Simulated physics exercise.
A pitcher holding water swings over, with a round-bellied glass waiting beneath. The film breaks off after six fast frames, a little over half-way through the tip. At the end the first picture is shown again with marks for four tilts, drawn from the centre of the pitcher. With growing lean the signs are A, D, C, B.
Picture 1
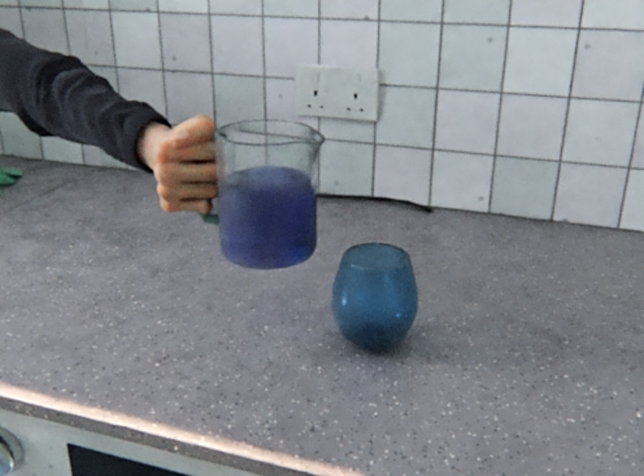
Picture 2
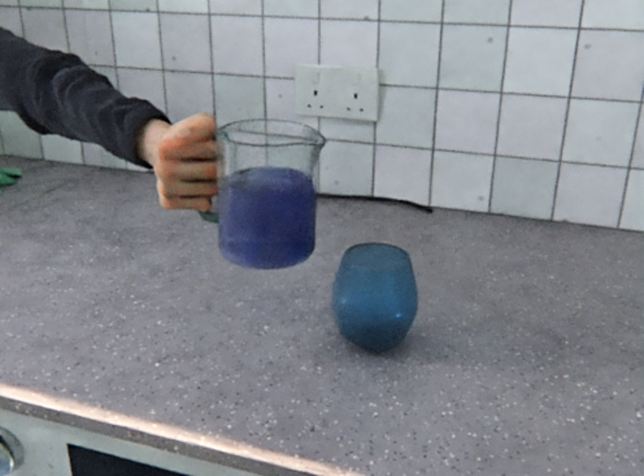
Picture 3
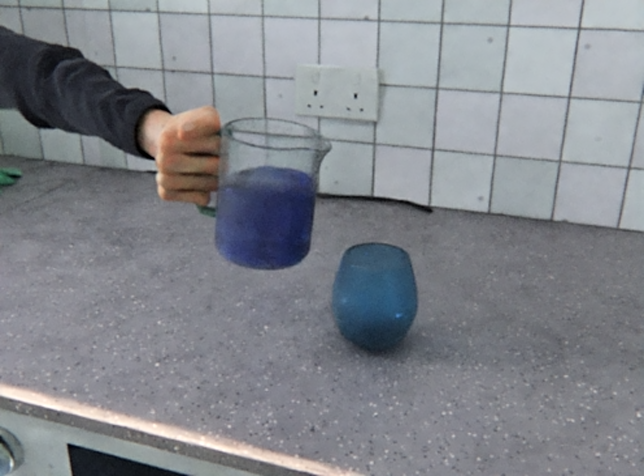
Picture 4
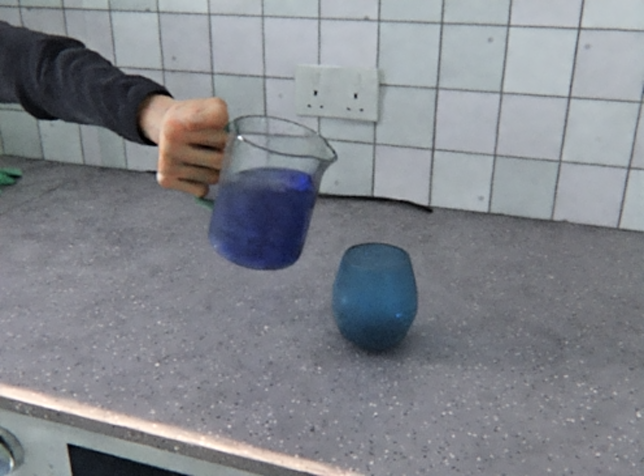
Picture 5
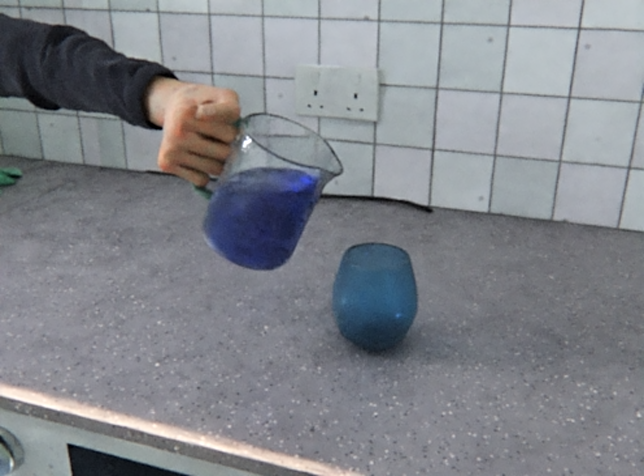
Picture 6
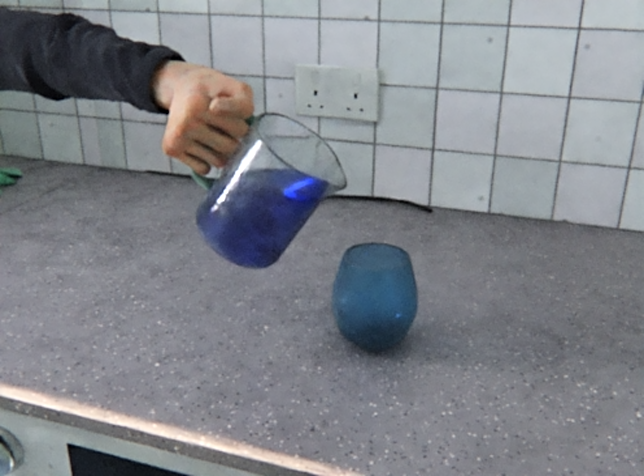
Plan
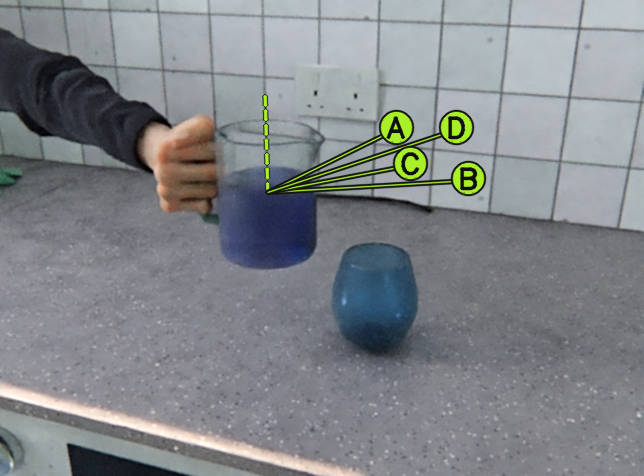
A glass pitcher of blue liquid, held by a hand at the left, stayed upright at first, then tilted steadily to the right above a still, round-bellied blue glass on the gray counter.
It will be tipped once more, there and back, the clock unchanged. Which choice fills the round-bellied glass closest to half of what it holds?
D beats the others.
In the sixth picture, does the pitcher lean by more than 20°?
Yes, it does.
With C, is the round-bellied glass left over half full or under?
Over.
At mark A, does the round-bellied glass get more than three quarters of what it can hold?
No, it does not.
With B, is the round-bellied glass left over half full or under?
Over.
On the marked copy, A at (382, 136); B at (452, 181); C at (394, 168); D at (441, 134).
For mark A, the round-bellied glass ends with about 27 % of what it can hold.
For mark B, the round-bellied glass ends with about 81 % of what it can hold; 7 % of the water is spilt.
For mark C, the round-bellied glass ends with about 69 % of what it can hold.
For mark D, the round-bellied glass ends with about 47 % of what it can hold.
